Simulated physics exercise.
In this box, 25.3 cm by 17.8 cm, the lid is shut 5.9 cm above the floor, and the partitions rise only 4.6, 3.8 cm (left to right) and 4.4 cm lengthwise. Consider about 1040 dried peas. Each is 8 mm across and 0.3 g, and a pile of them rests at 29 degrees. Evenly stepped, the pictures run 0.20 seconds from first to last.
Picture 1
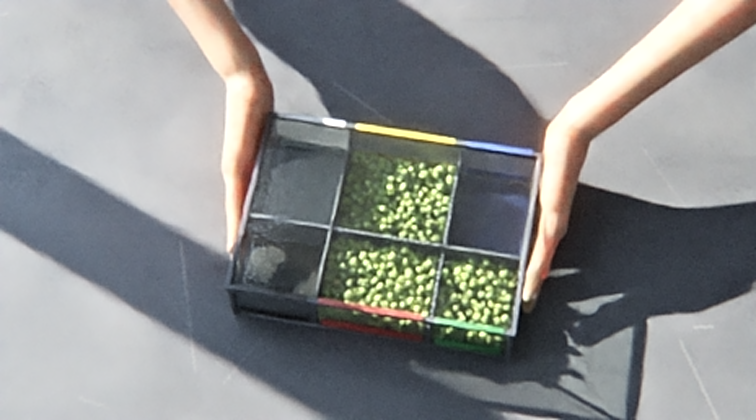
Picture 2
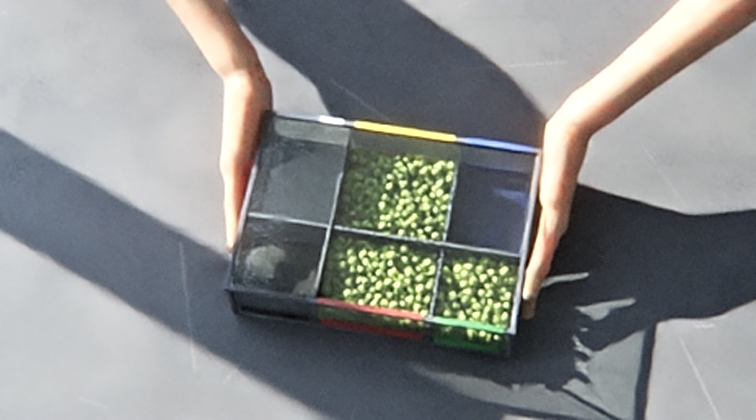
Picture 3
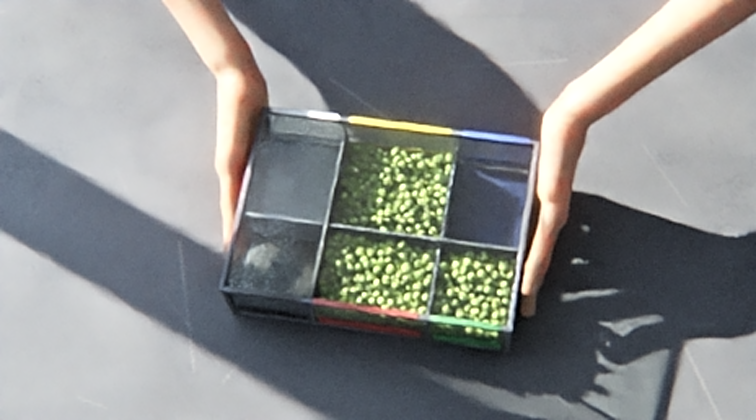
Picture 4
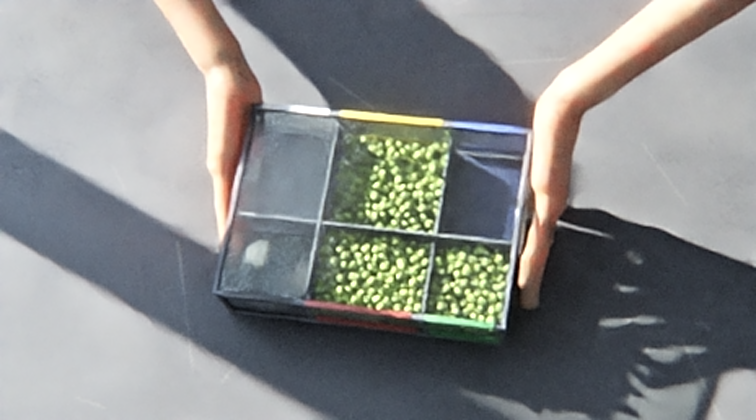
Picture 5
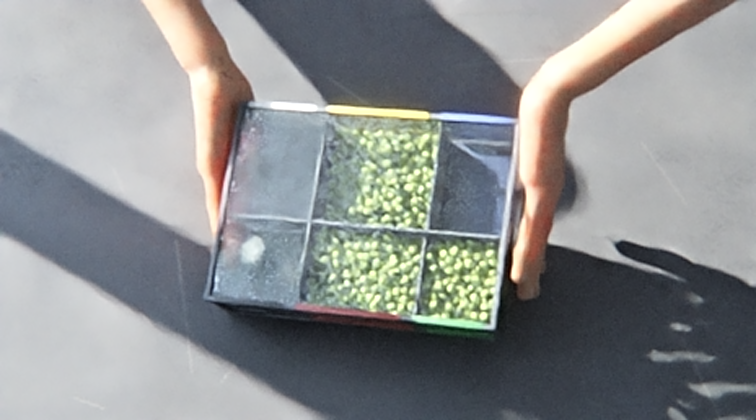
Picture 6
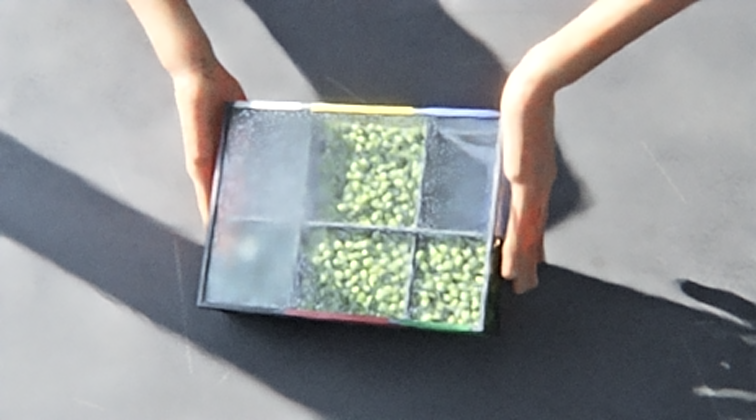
Above a gray floor, two hands gradually tilt a clear divided box holding green peas.
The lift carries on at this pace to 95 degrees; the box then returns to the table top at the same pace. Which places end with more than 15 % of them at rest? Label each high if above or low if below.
Red: High; blue: Low; green: High; yellow: High; white: Low; black: Low.
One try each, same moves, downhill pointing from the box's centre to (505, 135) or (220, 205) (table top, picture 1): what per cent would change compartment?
I'd put it at roughly 20 per cent for the first tilt and roughly 25 per cent for the second.
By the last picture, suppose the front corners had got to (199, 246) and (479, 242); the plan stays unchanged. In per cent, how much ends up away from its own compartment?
Around 20 per cent, it would seem.
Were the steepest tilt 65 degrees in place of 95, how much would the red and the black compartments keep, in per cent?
Red: 45; black: 5 (per cent).
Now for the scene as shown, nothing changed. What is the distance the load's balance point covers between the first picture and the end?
The balance point ends up some 2.0 centimetres from where it began.
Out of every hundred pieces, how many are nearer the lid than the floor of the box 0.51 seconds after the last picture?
Around 60 in a hundred, give or take.
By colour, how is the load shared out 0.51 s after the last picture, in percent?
Red 45 %, blue 0 %, green 20 %, yellow 30 %, white 0 %, black 0 %.
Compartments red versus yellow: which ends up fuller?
Red compartment.
Then, 0.51 s after the last picture, tilt 94 degrees; red 45 %, green 20 %, yellow 30 %.
Then, 0.86 s after the last picture, tilt 39 degrees; red 45 %, green 20 %, yellow 30 %, black 5 %.
Then, 1.29 s after the last picture, tilt 0 degrees; red 45 %, green 20 %, yellow 30 %, black 5 %.
In the end, red 45 %, blue 0 %, green 20 %, yellow 30 %, white 0 %, black 5 %.
